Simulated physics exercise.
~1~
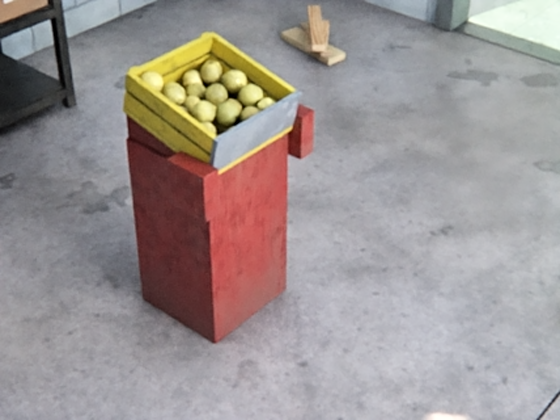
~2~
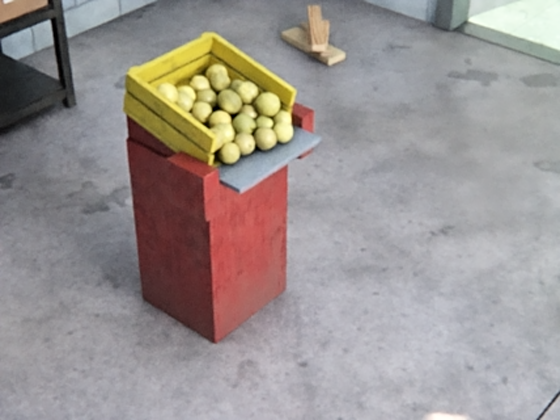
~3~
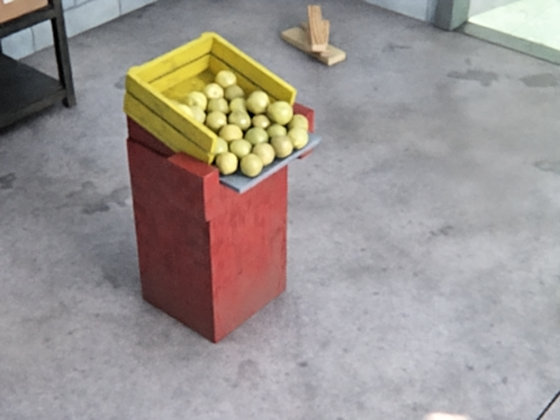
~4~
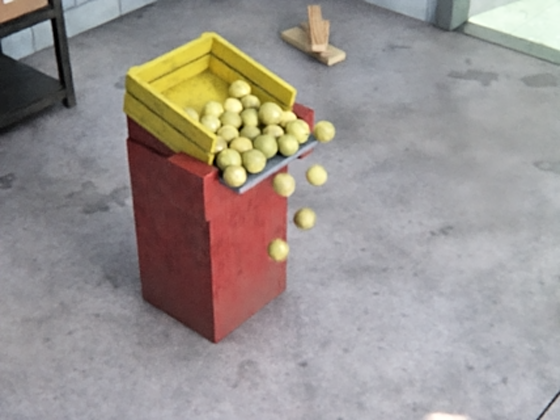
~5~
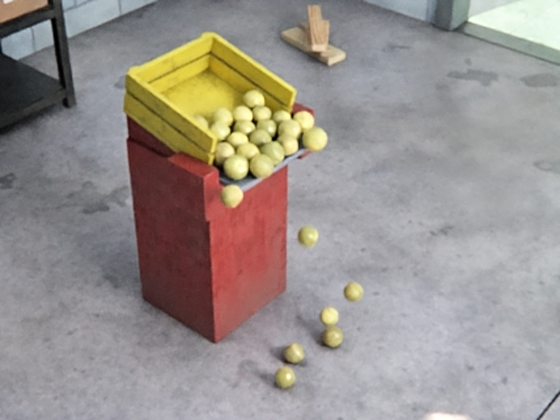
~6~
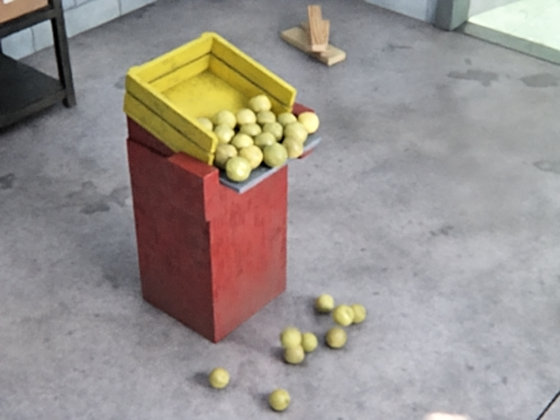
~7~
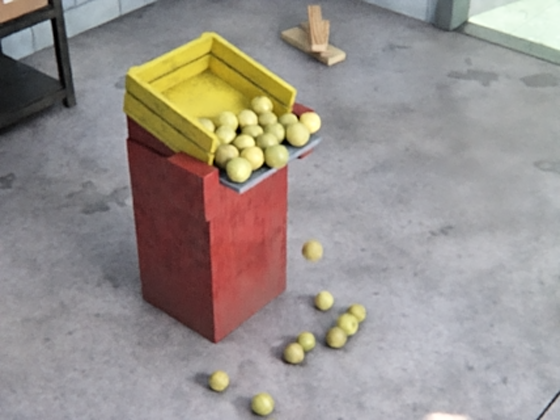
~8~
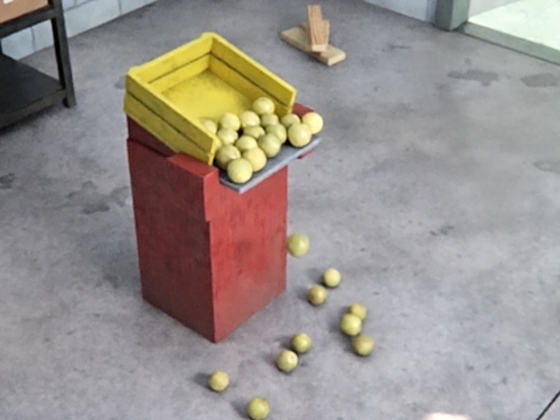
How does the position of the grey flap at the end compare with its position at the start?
At the start the flap leans up across the lower end of the yellow chute, holding the apples in. By the end it is lying on its side, lowered like a shelf with apples resting on it.
